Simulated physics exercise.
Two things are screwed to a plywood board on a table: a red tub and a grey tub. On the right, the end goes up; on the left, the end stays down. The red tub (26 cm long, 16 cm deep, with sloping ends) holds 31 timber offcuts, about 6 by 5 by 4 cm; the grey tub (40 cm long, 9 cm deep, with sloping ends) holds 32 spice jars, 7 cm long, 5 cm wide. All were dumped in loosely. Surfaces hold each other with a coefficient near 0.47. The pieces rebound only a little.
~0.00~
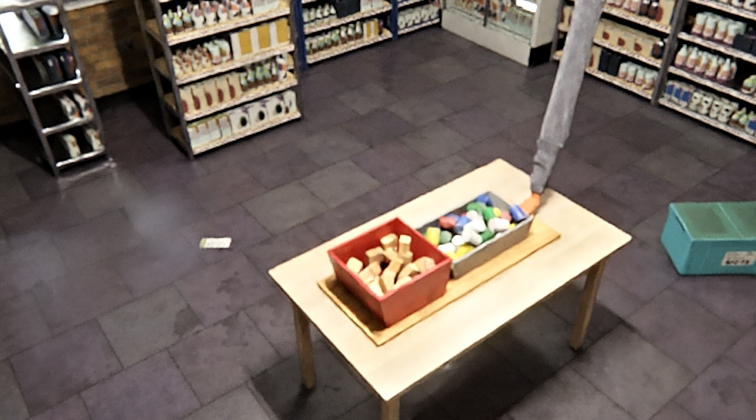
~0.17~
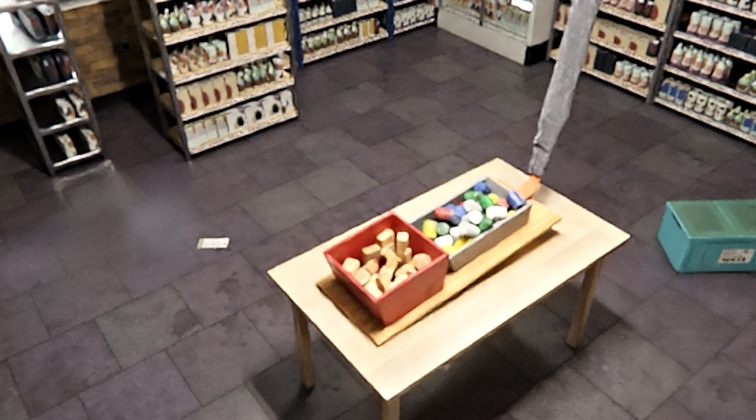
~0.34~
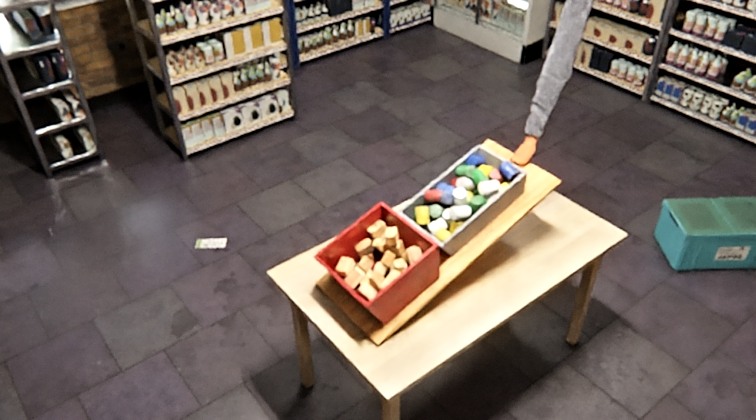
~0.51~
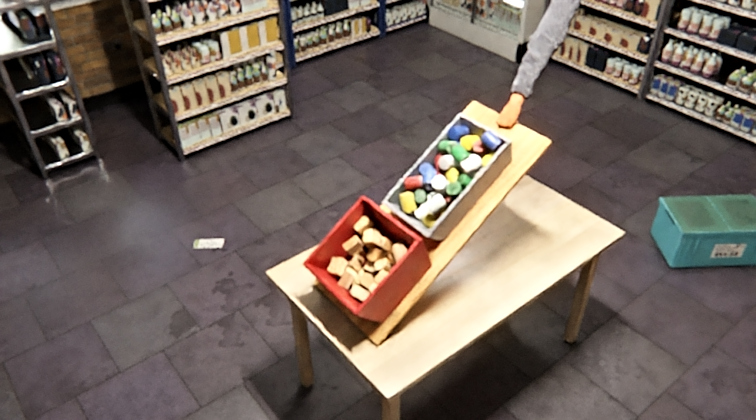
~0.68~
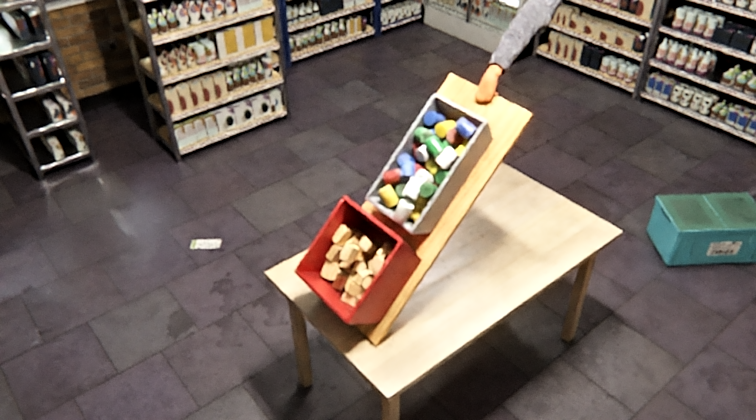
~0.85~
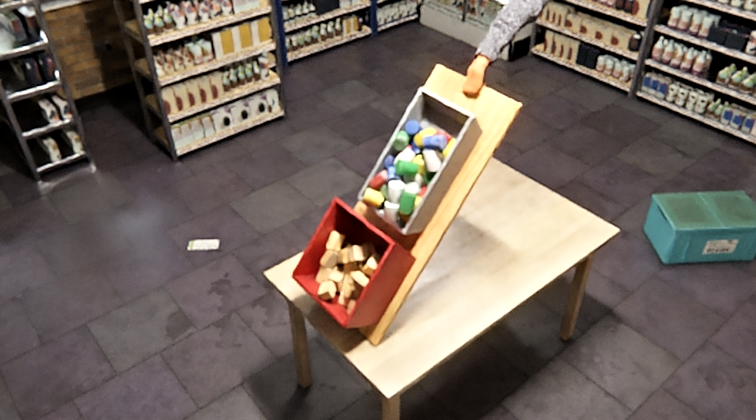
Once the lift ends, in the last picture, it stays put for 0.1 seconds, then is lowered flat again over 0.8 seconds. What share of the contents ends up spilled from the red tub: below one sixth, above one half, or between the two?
Outflow: Beneath one sixth.
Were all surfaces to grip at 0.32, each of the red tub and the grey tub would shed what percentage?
Then the red tub sheds 0 per cent, while the grey tub sheds 30 per cent.
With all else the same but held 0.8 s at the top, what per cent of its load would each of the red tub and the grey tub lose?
Red tub: 0%, grey tub: 40%.
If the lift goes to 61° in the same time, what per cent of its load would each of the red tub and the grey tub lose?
In that case the red tub sheds 10 %, while the grey tub sheds 60 %.
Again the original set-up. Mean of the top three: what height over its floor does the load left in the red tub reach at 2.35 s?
Roughly 12 centimetres.
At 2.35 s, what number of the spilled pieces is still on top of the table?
Count: Around 4.
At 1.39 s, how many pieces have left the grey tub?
The grey tub is at around 6.
After 1.09 s, tilt 45°; 0 of 31 out of the red tub and 2 of 32 out of the grey tub.
After 1.39 s, tilt 21°; 0 of 31 out of the red tub and 6 of 32 out of the grey tub.
After 1.81 s, tilt 0°; 0 of 31 out of the red tub and 7 of 32 out of the grey tub.
When it is over (at 2.35 s), 0 of 31 out of the red tub and 7 of 32 out of the grey tub. Asked share, 0 of 31, 0 per cent.
